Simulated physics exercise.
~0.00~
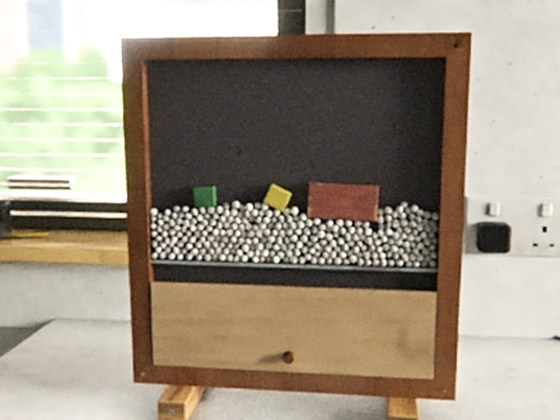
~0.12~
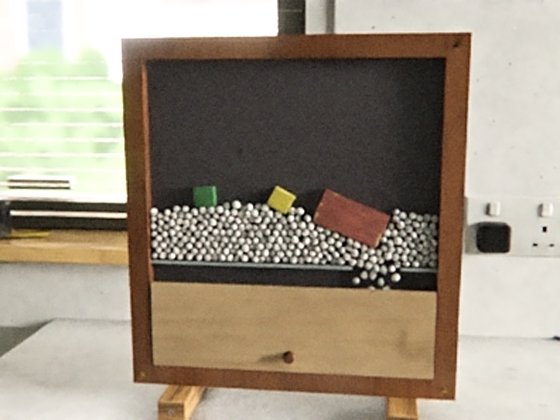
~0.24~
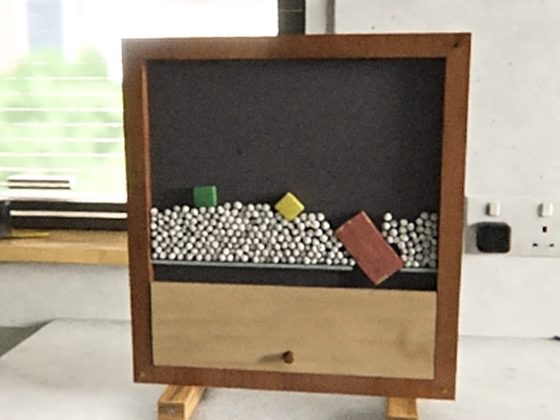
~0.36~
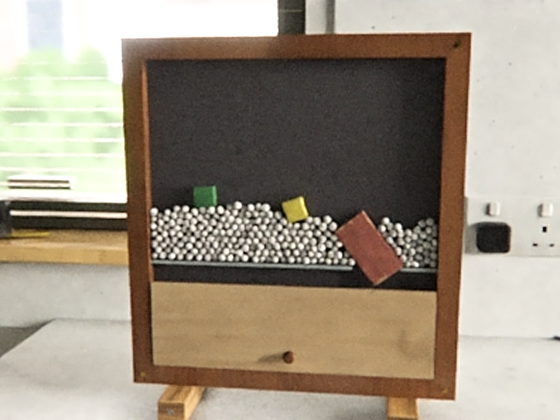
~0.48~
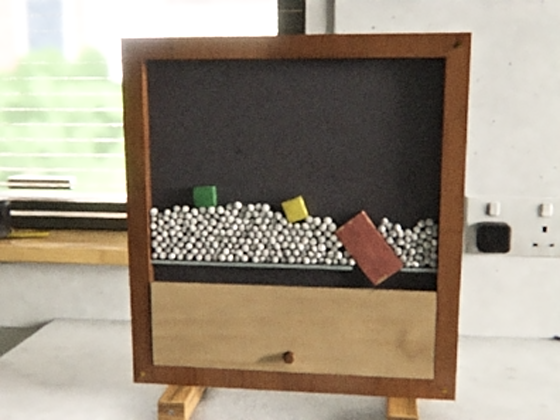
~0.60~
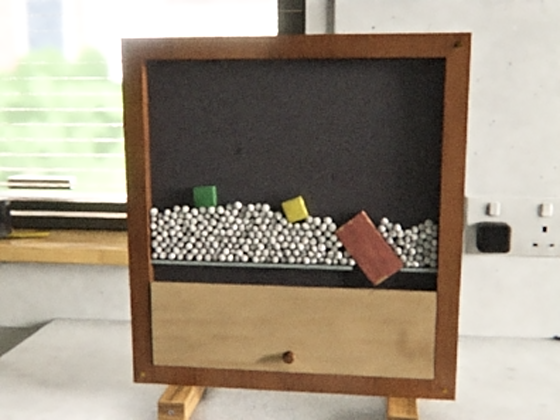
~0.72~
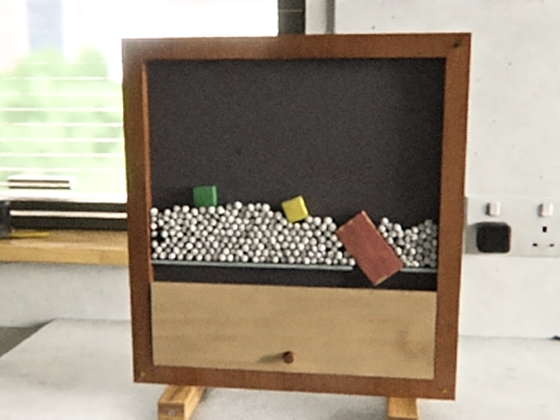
White glass beads lie in a flat, single layer inside a see-through, wooden-framed case, seen from the front on a pale table beside a window. A green block rests on them at left, a yellow block near the middle and a larger red block to the right. Beads begin to drop through a gap in the floor at lower right, and the red block tips down to the right. It sinks into the gap and lodges there, steeply tilted, while the yellow block tumbles slightly rightward. The green block barely shifts, and everything settles with most beads still above the floor.
